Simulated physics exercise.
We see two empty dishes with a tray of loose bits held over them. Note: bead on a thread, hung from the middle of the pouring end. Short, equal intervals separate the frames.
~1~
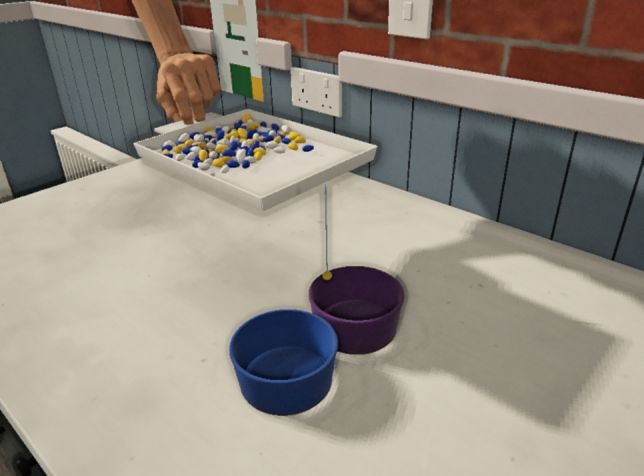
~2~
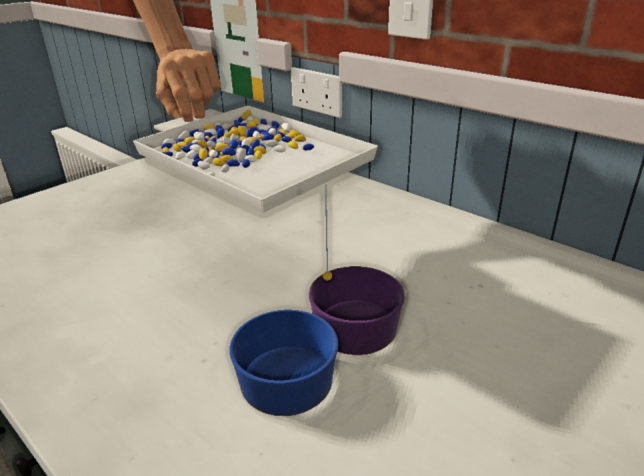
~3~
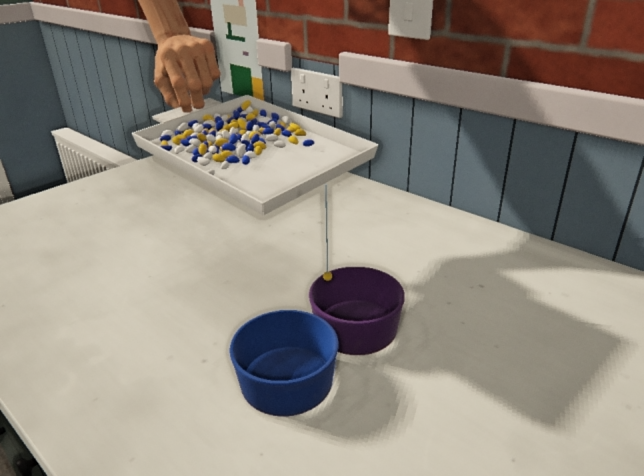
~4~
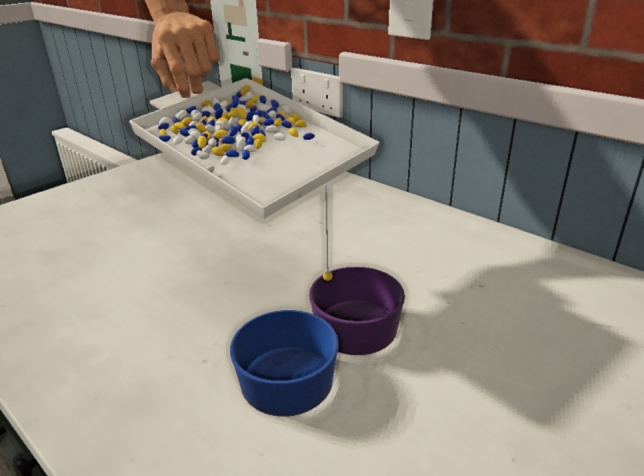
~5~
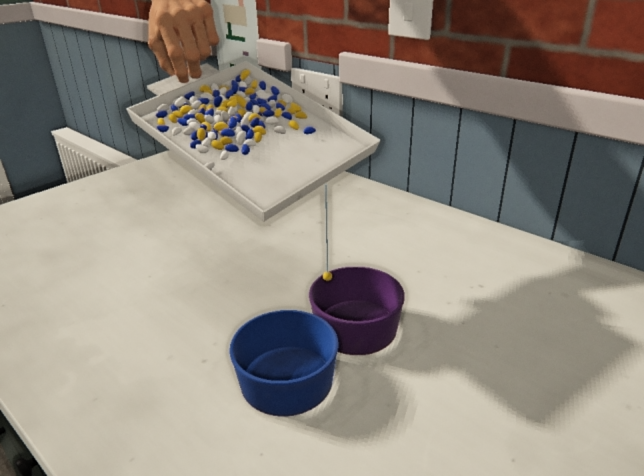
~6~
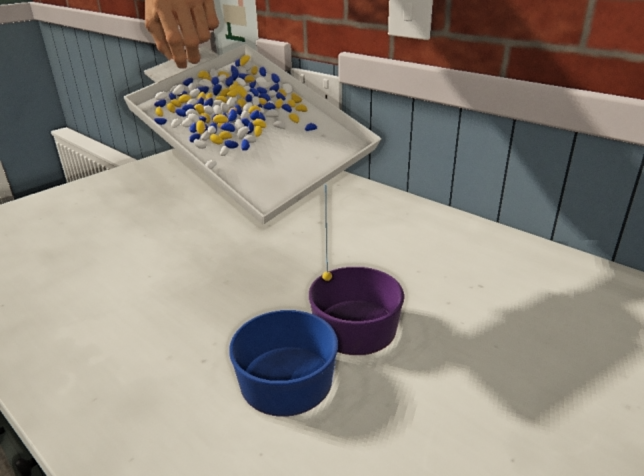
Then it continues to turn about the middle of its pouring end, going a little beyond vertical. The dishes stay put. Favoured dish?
Left.
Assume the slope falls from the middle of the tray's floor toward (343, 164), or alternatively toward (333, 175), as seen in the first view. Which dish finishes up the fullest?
First: The dish at right. Second: The dish at right.
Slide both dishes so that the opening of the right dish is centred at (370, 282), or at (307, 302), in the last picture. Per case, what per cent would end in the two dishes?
Near 90 and 60 percent respectively.
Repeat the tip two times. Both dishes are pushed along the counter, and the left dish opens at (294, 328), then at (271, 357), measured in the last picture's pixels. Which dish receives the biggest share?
In order of the tries: The dish on the left side, then the dish on the left side.
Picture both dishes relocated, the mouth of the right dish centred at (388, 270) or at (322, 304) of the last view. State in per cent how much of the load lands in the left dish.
The first try yields 60% and the second yields 20%.
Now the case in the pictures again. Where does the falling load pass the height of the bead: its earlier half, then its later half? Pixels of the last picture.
I'd place the first part at (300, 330) and the rest at (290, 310).
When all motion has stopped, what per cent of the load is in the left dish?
I'd estimate close to 70 per cent.
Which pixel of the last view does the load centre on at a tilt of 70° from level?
Roughly (281, 192).
Soon after the last picture, tray tipped steeply; most on the tray; a stray few in the left dish; about a quarter in the air.
A little later, tray tipped past a quarter turn; a small part on the tray; about two thirds in the left dish; a small part in the right dish; a small part outside both; a small part in the air.
Later still, tray tipped past a quarter turn; about two thirds in the left dish; a small part in the right dish; a small part outside both; a stray few in the air.
At rest, tray tipped past a quarter turn; about two thirds in the left dish; a small part in the right dish; a small part outside both; a stray few in the air.
